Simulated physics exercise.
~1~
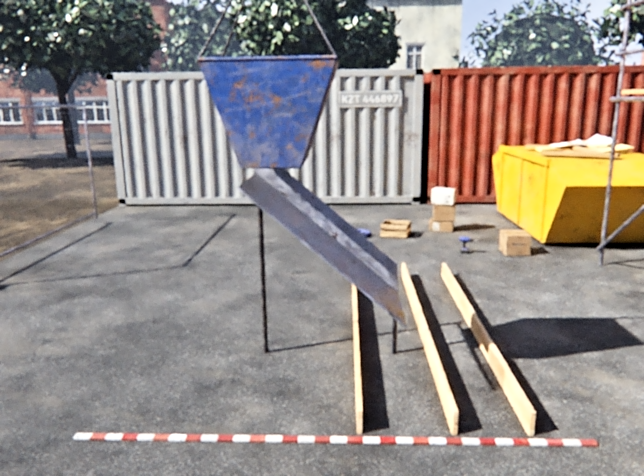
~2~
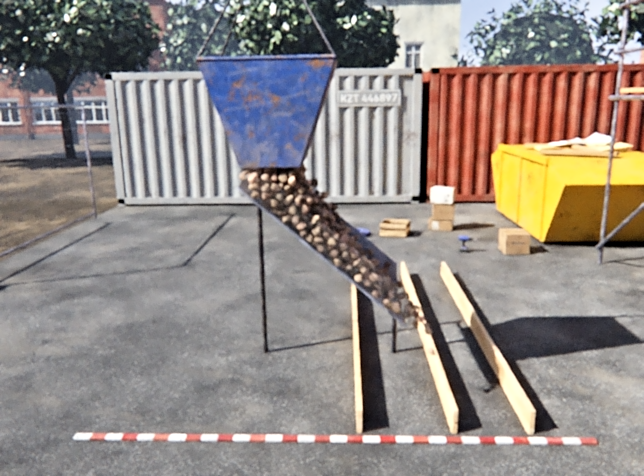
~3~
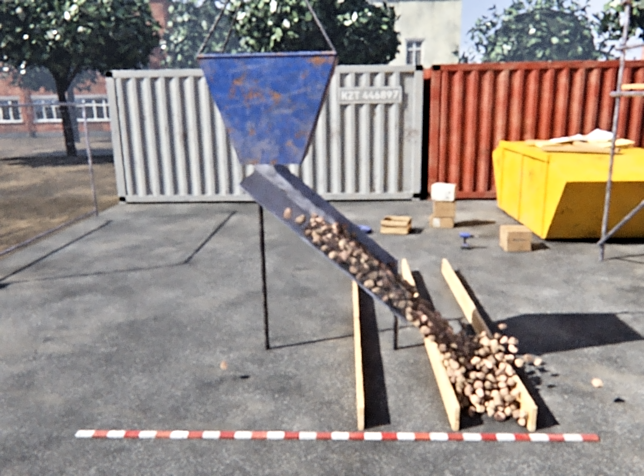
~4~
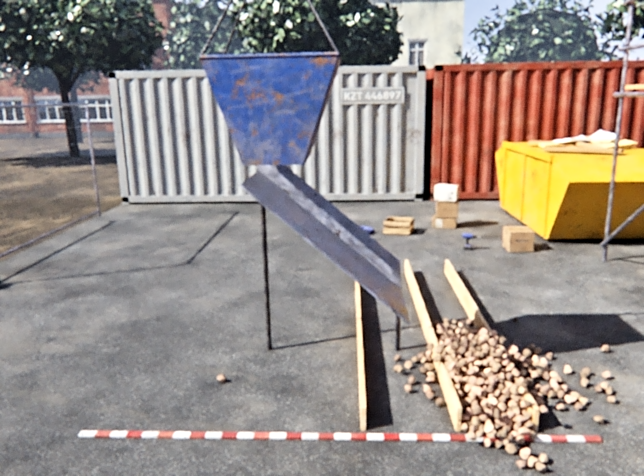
Brown stones dropped out of a hanging blue skip, slid down a sloping metal chute to the right and poured over the wooden boards, ending in a heap mostly between the middle and right boards, with some scattered beyond on the pavement.
